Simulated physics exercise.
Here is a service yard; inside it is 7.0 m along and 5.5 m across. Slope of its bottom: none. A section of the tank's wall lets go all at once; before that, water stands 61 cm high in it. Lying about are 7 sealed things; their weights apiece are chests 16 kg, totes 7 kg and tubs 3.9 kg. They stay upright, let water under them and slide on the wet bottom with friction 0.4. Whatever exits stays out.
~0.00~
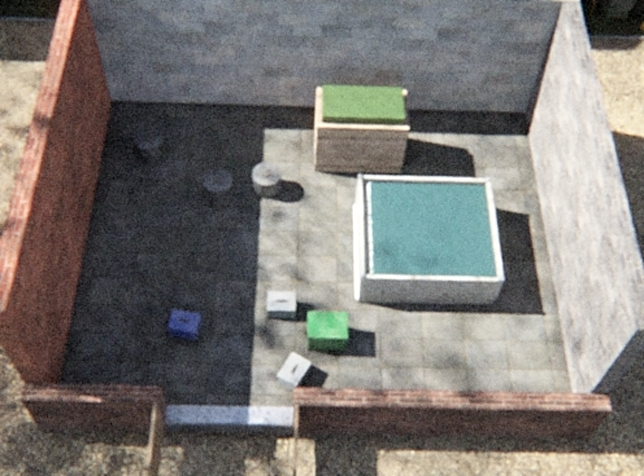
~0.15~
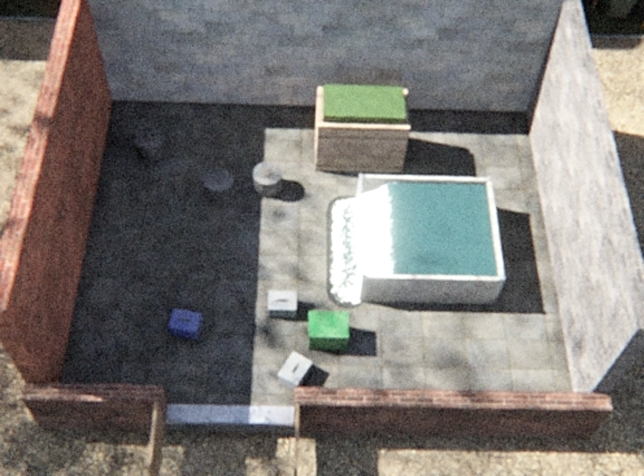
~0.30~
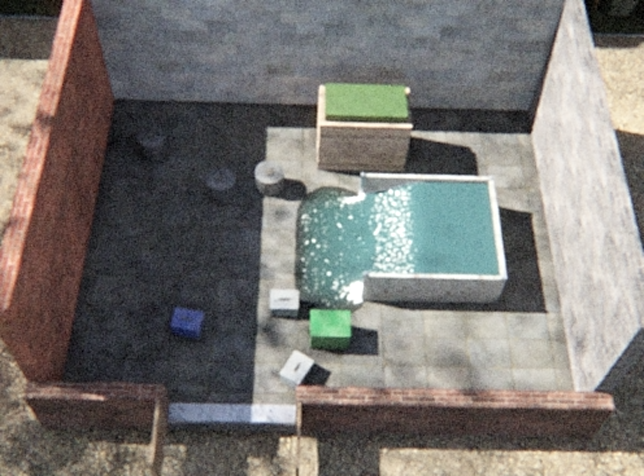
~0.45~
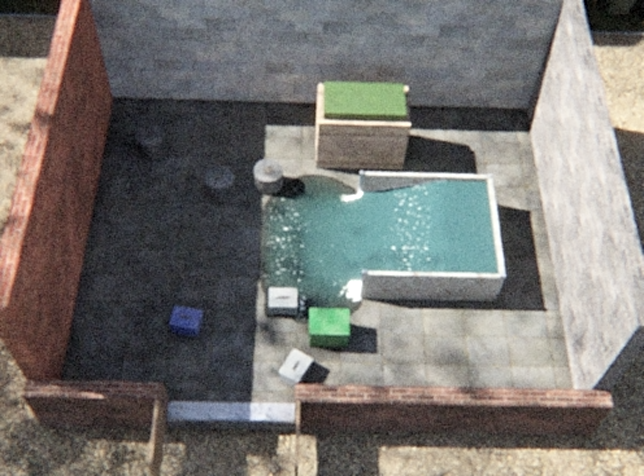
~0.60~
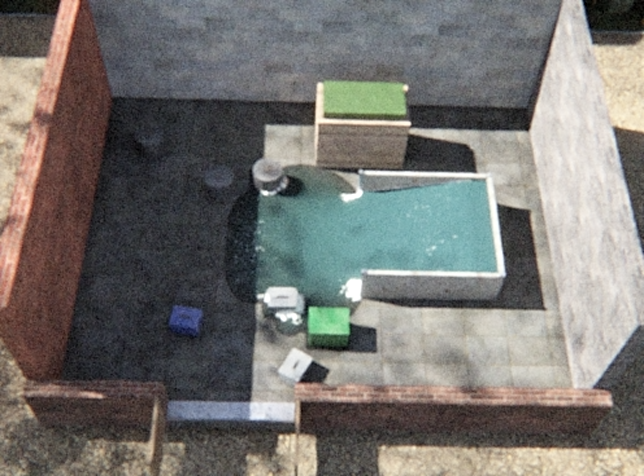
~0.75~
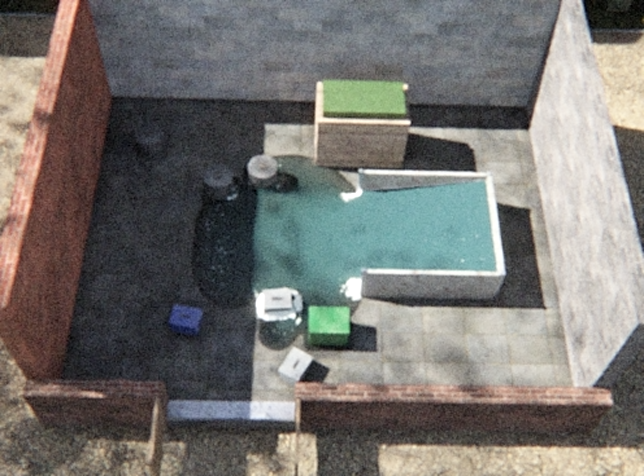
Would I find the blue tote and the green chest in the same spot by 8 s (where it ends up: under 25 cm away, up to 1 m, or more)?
The blue tote? It relocates a long way. The green chest? It does not go anywhere much.
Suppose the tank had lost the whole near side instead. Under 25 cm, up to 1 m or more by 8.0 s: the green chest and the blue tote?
Then the green chest gets carried off, the blue tote ends far away.
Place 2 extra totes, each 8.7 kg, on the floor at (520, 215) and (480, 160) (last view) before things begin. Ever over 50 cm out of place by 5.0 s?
Taking them in order, they come out smaller and smaller.
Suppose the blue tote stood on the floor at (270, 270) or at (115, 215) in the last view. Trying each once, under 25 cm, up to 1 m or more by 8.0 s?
Well, it gets swept off on the first try and gets swept off on the second.
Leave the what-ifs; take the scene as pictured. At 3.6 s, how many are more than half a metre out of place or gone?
Count: 5.
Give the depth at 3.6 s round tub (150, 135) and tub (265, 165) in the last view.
23 and 20 cm.
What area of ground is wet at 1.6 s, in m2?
I'd estimate close to 20 m2.
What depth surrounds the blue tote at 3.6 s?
Roughly 21 cm deep.
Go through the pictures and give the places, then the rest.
In the first frame, the blue tote at (184, 321) rests on the ground; the green chest at (328, 325) rests on the ground; water covers 3.2 m2; 0 of 7 have shifted.
In the second frame, the blue tote at (185, 320) rests on the ground; the green chest at (329, 324), on the bottom; water covers 4.1 m2; 0 of 7 have shifted.
In the third frame, the blue tote at (187, 319), on the bottom; the green chest at (331, 323), on the bottom; water covers 5.2 m2; 0 of 7 have shifted.
In the fourth frame, the blue tote at (186, 317) rests on the ground; the green chest at (329, 322), on the bottom; water covers 6.5 m2; 0 of 7 have shifted.
In the fifth frame, the blue tote at (186, 317) rests on the ground; the green chest at (329, 321), on the bottom; 8.0 m2 under water; 0 of 7 have shifted.
In the sixth frame, the blue tote at (186, 316), on the bottom; the green chest at (329, 320) rests on the ground; 9.5 m2 under water; 2 of 7 have shifted.
After 1.6 s the blue tote is near (164, 327), 0.3 m from its start, aground; the green chest is near (329, 320), 0.0 m from its start, aground; 0 of 7 are out; 1 afloat.
After 3.6 s the blue tote is near (114, 364), 1.2 m from its start, afloat; the green chest is near (329, 320), 0.0 m from its start, aground; 0 of 7 are out; 4 afloat.
After 5.6 s the blue tote has gone out; the green chest is near (329, 320), 0.0 m from its start, aground; 1 of 7 are out; 3 afloat.
After 8.0 s the blue tote has gone out; the green chest is near (330, 321), 0.0 m from its start, aground; 1 of 7 are out; 3 afloat.
